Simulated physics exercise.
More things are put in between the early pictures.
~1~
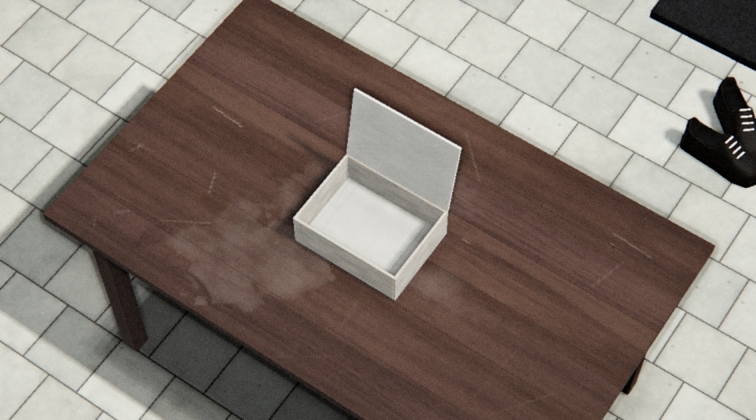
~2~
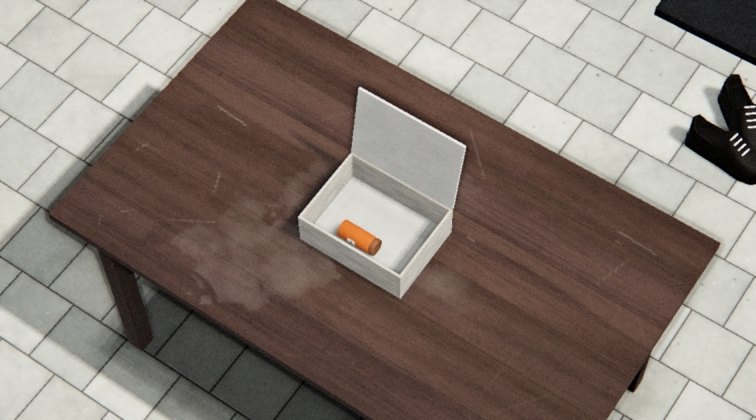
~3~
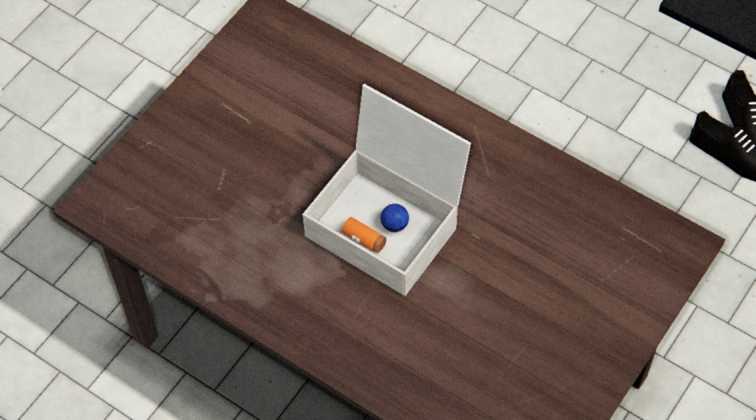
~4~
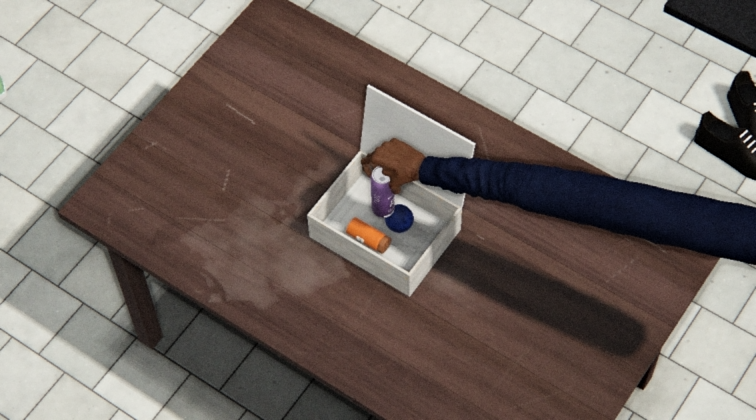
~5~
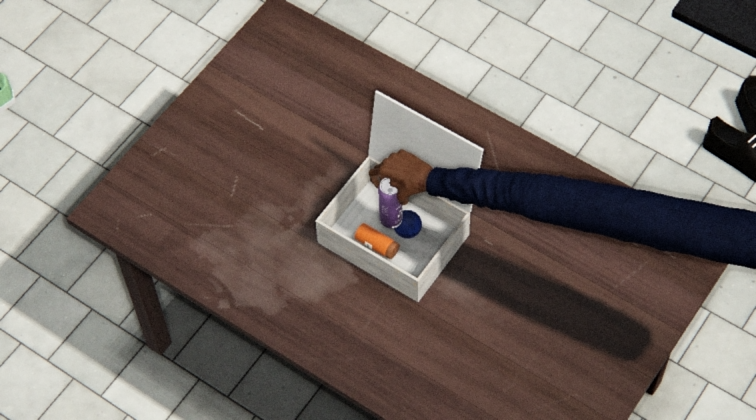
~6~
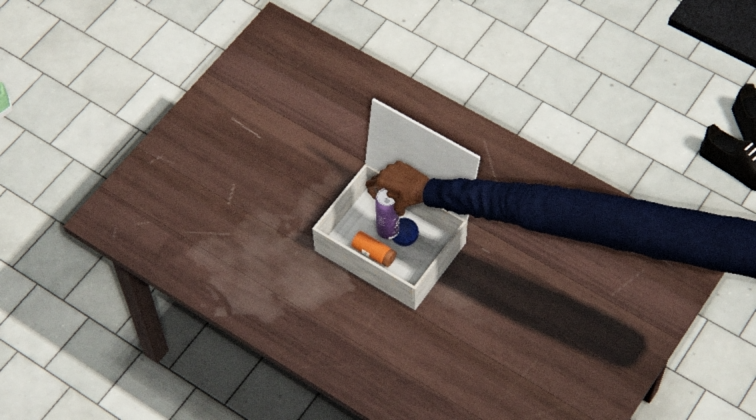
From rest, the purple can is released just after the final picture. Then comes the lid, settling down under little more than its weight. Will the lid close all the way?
Yes.
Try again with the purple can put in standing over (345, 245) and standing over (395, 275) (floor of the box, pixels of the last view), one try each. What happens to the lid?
Try one: Lid left up; try two: Lid left up.
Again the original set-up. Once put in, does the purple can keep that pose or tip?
As it turns out, the purple can changes its angle.
Then, 0.50 s on from there, purple can on its side near (368, 221); blue ball shifted a little.
Then, 1.30 s on from there, lid 78° above the rim; purple can on its side near (374, 218); blue ball shifted about its own width.
Then, 2.00 s on from there, lid 24° above the rim; purple can on its side near (374, 218); blue ball shifted about its own width.
In the end, lid shut; toppled in the box, purple can; moved from the start, blue ball; orange shaker unmoved. At the end, from the last picture's camera, purple can near (374, 218).
